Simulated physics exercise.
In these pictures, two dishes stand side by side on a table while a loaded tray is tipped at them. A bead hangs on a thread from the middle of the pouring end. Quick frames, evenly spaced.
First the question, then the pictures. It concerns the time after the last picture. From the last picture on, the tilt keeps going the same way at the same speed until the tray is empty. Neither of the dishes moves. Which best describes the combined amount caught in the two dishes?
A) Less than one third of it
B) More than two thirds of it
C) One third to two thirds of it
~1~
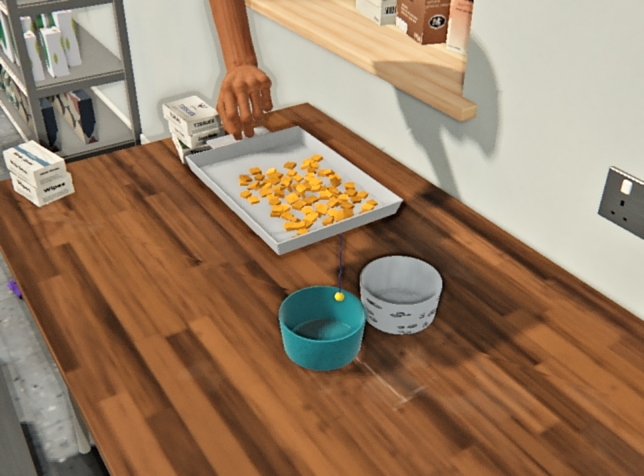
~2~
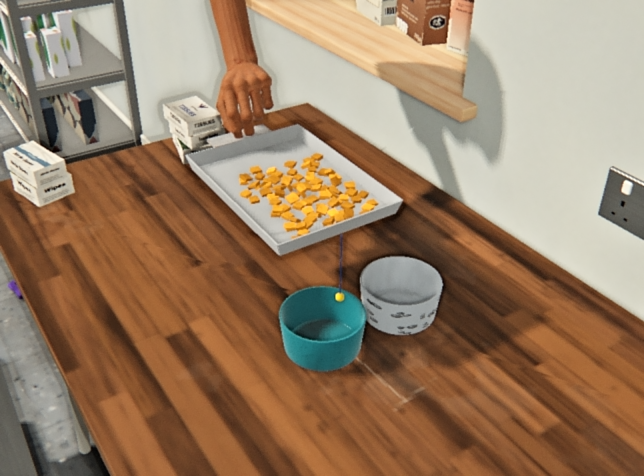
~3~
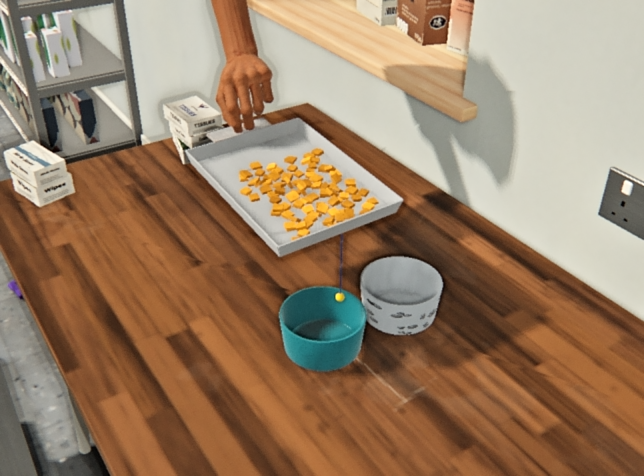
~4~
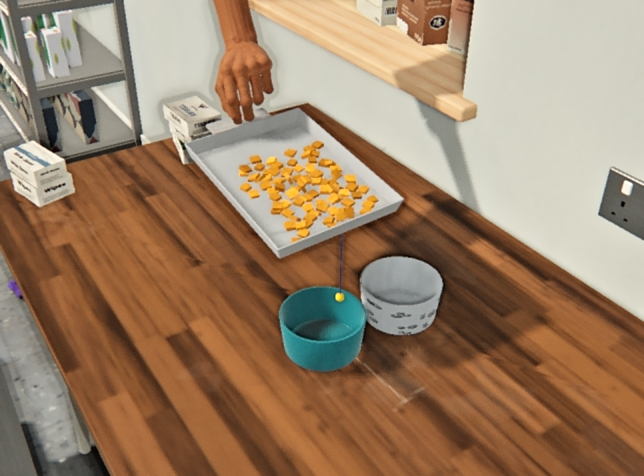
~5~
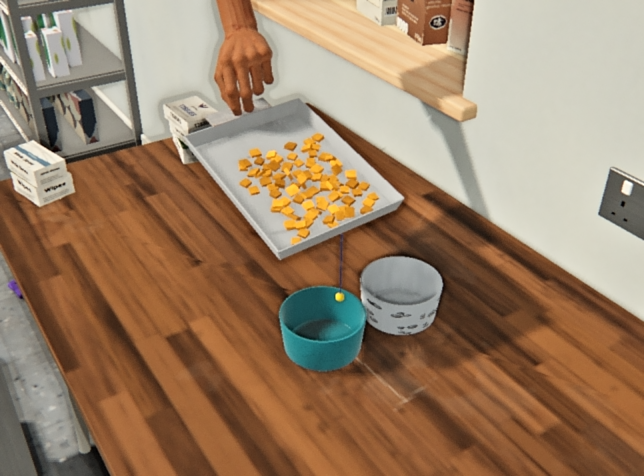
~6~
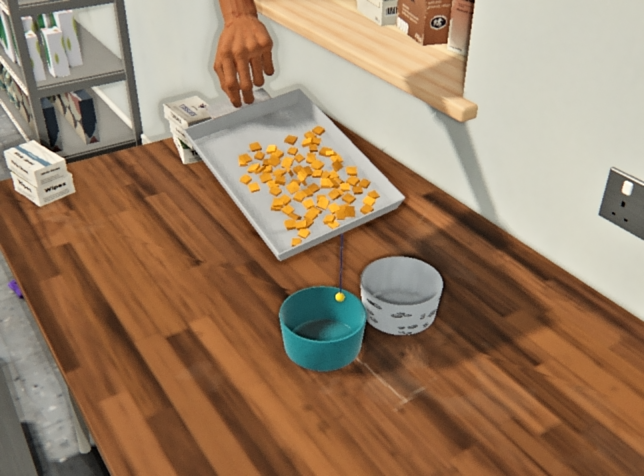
C, one third to two thirds of it.
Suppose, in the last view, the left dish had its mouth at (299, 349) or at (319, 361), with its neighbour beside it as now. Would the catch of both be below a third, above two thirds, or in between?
Initially over two thirds, afterwards between a third and two thirds.
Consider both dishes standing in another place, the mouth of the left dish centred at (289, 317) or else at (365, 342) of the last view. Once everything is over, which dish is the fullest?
First place: The left-hand one. Second place: The left-hand one.
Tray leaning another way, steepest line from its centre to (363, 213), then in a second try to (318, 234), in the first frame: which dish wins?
Toward the first point it's the dish to the right; toward the second, the dish to the left.
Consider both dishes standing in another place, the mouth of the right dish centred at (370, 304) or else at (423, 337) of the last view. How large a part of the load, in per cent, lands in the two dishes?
That makes 80 per cent, followed by 0 per cent.
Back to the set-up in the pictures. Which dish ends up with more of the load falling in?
Recorded: The left-side one.
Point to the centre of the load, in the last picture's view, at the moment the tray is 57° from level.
(306, 219).
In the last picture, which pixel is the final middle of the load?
Last view, resting centre - approx. (312, 360).
Soon, tray tipped steeply; all on the tray.
A while on, tray tipped right over; most on the tray; a small part in the left dish; a small part outside both; a stray few in the air.
Towards the end, tray tipped past a quarter turn; about half in the left dish; about half outside both.
Finally, tray tipped past a quarter turn; about half in the left dish; none in the right dish; about half outside both.
